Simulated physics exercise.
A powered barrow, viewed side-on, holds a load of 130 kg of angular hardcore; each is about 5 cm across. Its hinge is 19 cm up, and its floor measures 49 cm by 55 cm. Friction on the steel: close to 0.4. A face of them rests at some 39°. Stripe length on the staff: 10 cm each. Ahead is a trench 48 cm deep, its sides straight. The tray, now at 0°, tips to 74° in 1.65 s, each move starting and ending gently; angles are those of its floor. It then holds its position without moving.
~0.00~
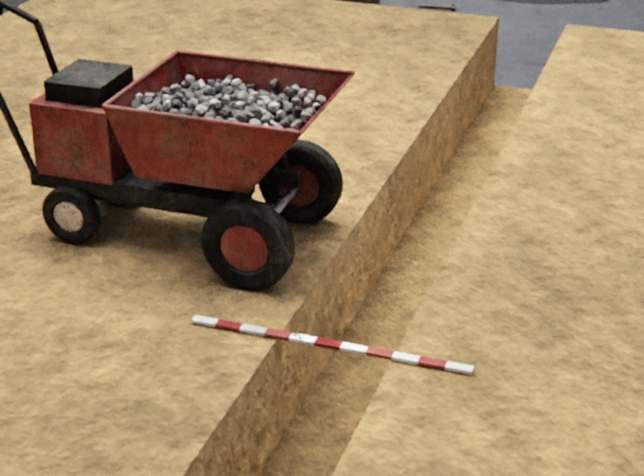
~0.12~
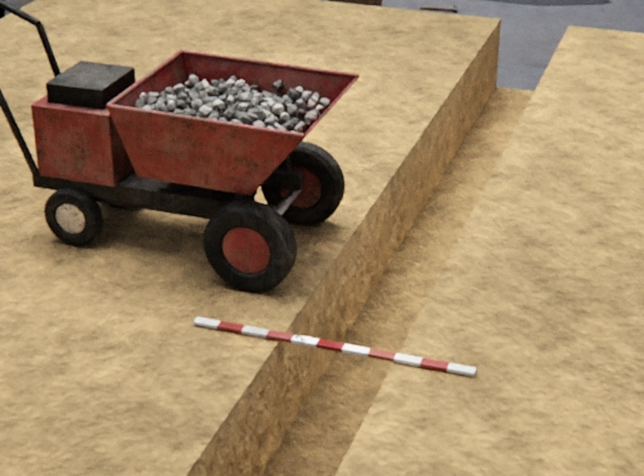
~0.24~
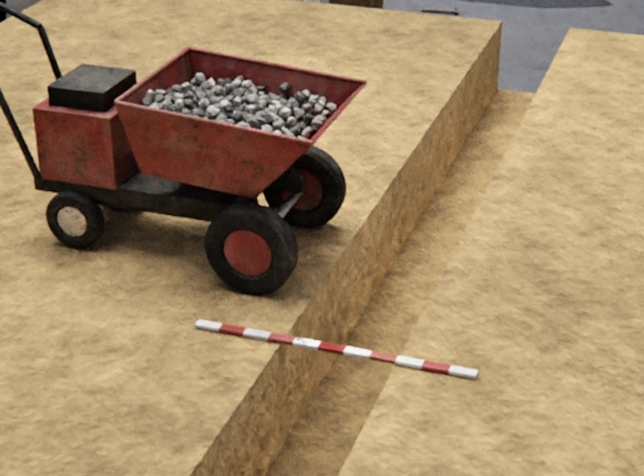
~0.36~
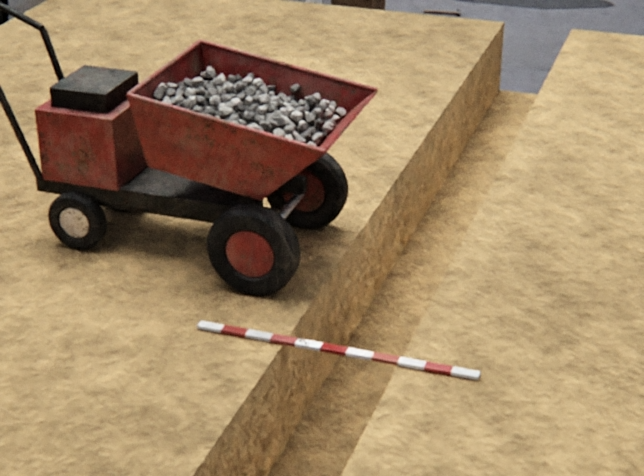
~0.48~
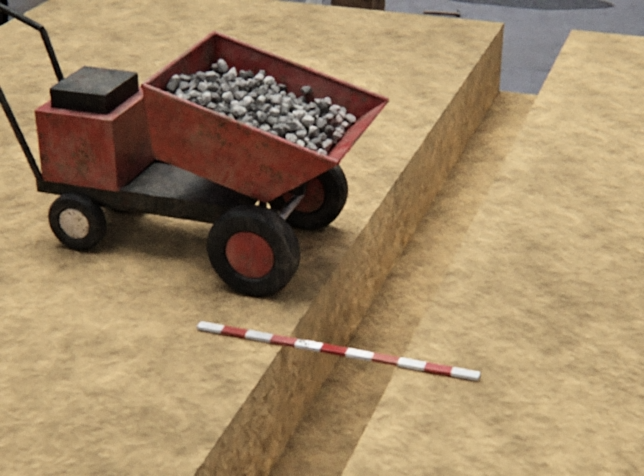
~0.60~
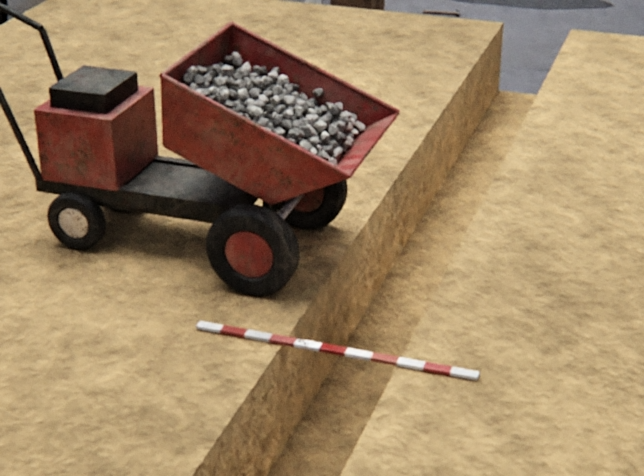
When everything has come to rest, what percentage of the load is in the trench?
About 76 per cent.
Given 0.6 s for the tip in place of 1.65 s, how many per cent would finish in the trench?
I'd put it at roughly 50 per cent.
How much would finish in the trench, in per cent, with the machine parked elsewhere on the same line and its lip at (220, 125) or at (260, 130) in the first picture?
From the first spot near 100, from the second near 100 per cent.
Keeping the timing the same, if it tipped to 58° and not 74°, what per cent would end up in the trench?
I'd expect around 10 in a hundred.
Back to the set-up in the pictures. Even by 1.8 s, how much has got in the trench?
Around 15 per cent of it.
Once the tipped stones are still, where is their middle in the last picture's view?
Around (418, 355).
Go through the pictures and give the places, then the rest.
In the first frame, the tray is at 0°, its lip at (299, 133); the top of the load is at (236, 97).
In the second frame, the tray is at 1°, its lip at (304, 137); the top of the load is at (219, 93); the stones move at 0.1 m/s on average.
In the third frame, the tray is at 4°, its lip at (312, 143); the top of the load is at (206, 91); the stones move at 0.3 m/s on average.
In the fourth frame, the tray is at 9°, its lip at (325, 152); the top of the load is at (209, 86); the stones move at 0.4 m/s on average.
In the fifth frame, the tray is at 15°, its lip at (337, 163); the top of the load is at (215, 77); the stones move at 0.4 m/s on average.
In the sixth frame, the tray is at 22°, its lip at (350, 177); the top of the load is at (226, 69); the stones move at 0.5 m/s on average.
After 1.2 s the floor is at 63°; 100 % in the tray; the foremost stones are at (397, 236).
After 1.8 s the floor is at 74°; 74 % in the tray, 13 % in the trench, 12 % past the trench; the foremost stones are at (494, 297).
After 2.1 s the floor is at 74°; 45 % in the tray, 30 % in the trench, 25 % past the trench; the foremost stones are at (547, 290).
After 4.1 s the floor is at 74°; 0 % in the tray, 76 % in the trench, 24 % past the trench; the foremost stones are at (558, 296).
